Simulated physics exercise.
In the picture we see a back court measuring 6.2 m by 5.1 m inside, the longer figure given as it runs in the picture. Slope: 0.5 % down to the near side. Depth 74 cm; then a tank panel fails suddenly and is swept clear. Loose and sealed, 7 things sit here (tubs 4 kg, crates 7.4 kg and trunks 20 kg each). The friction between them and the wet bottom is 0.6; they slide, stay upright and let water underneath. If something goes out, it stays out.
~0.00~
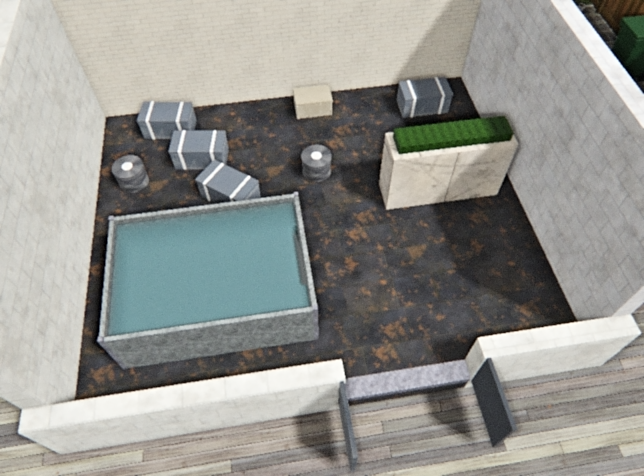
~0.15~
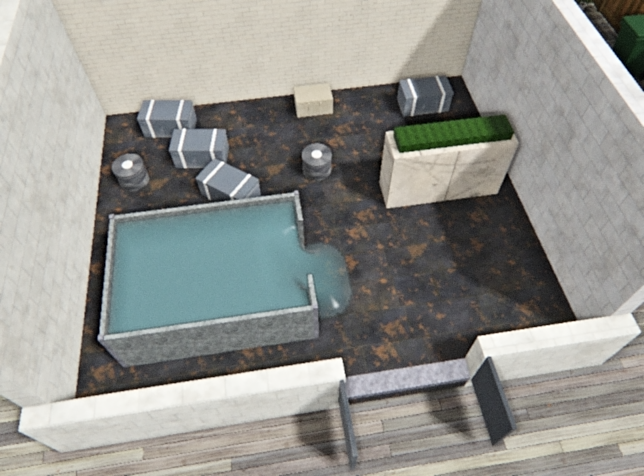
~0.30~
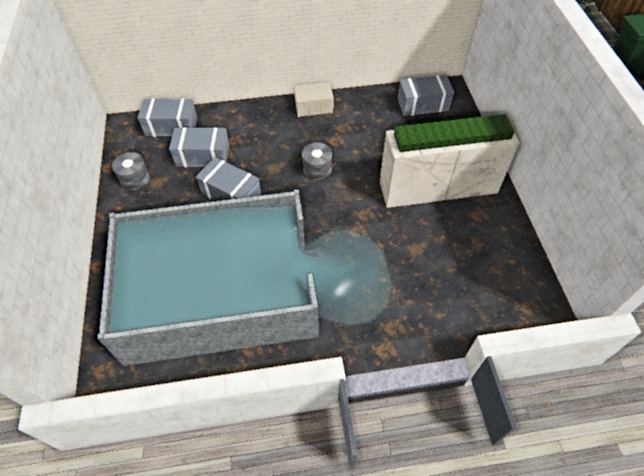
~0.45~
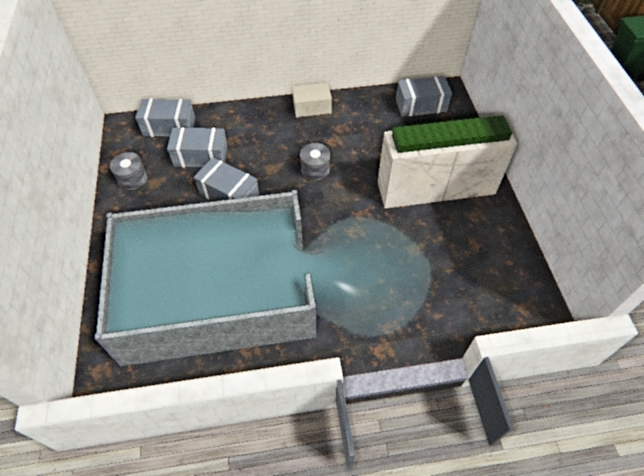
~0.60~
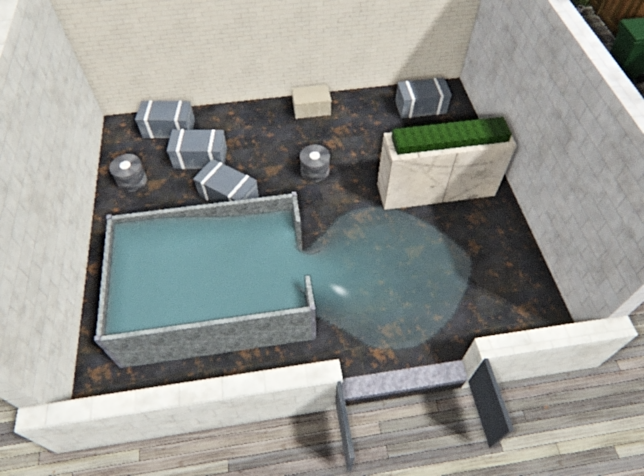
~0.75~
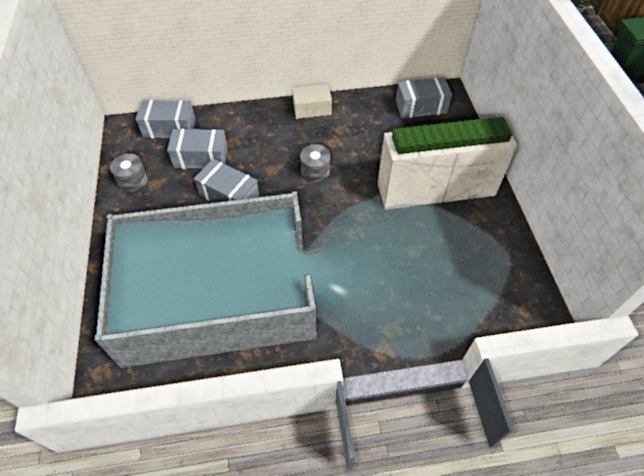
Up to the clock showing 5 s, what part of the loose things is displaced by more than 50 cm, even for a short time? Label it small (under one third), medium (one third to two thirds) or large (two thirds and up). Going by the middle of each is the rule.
Small.
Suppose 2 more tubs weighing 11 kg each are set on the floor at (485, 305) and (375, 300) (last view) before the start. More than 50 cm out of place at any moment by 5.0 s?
Beyond it, beyond it.
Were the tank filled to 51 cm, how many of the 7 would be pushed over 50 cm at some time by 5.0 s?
0.
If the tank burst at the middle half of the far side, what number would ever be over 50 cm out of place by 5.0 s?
Then the count would be 7.
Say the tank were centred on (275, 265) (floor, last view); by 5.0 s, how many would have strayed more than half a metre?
The answer would then be 2.
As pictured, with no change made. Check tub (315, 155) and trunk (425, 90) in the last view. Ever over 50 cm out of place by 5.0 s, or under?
Result, in order: Below the line; above the line.
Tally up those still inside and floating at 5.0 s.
It comes to 2 of them.
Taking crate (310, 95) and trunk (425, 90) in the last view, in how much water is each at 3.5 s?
Roughly 3 and 8 cm.
After 1.1 s 0 of 7 are over 50 cm from their spots; 0 afloat.
After 2.2 s 0 of 7 are over 50 cm from their spots; 0 afloat.
After 3.5 s 0 of 7 are over 50 cm from their spots; 1 afloat.
After 5.0 s 1 of 7 are over 50 cm from their spots, and 1 have been at some point; 2 afloat.
